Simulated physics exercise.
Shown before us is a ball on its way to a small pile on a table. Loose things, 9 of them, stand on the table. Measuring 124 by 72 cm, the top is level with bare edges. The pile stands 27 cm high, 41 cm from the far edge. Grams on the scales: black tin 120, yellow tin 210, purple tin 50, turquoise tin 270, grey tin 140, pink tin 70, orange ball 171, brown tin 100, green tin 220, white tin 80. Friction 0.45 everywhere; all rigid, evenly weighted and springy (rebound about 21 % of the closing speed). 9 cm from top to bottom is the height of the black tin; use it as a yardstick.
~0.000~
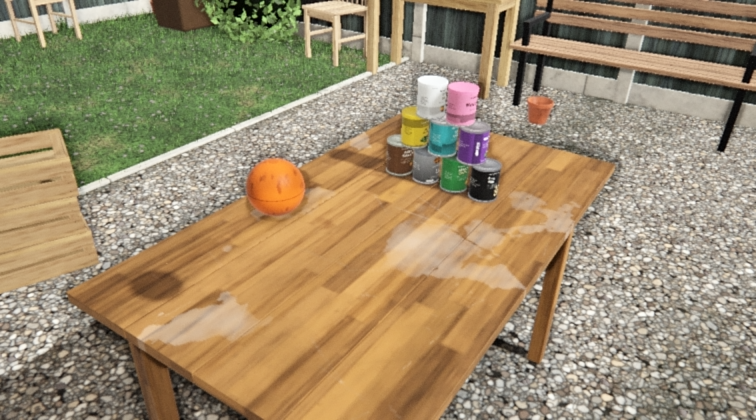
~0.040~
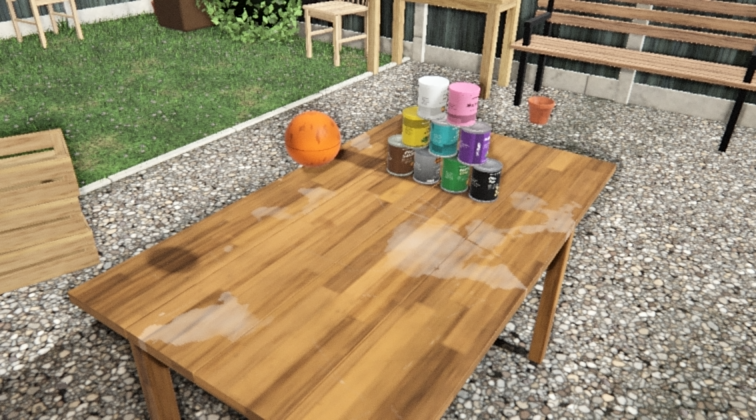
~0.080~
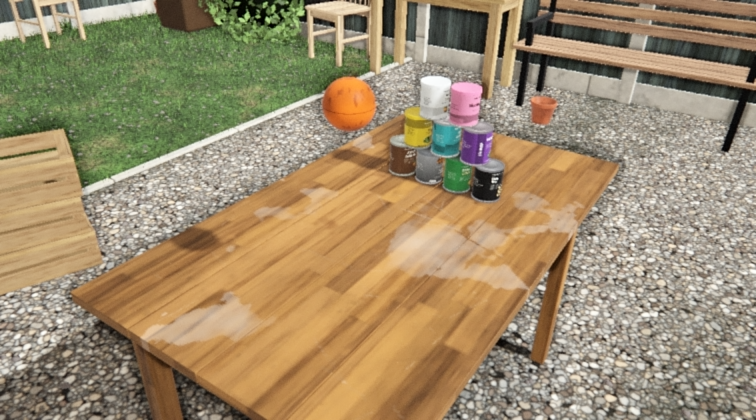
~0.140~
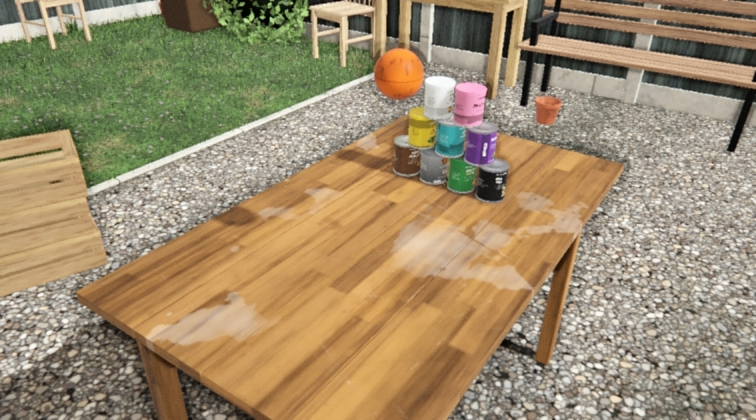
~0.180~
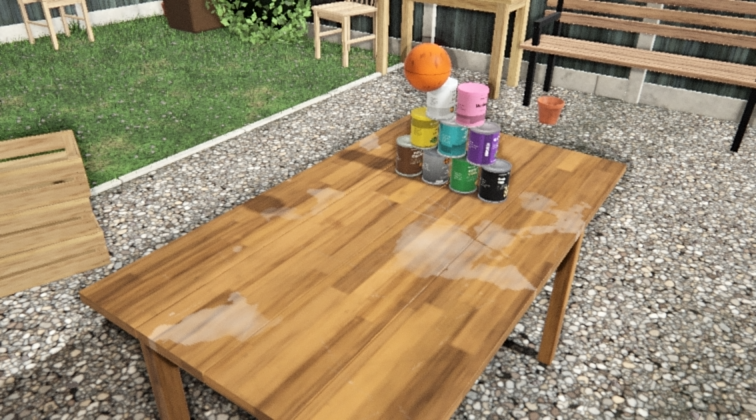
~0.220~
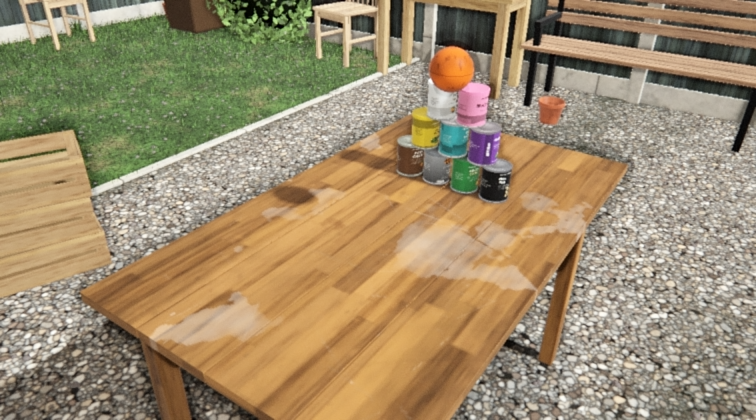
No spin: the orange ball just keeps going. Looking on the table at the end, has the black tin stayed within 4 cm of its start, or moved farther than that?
It stays near where it started.
Around 0.42 s, orange ball near (540, 119); purple tin shifted 2 cm.
Around 0.72 s, orange ball near (642, 172); purple tin shifted 2 cm.
Finally (1.0 s), all 9 still in place (within 4 cm). Final places as that camera would see them, black tin near (495, 180).
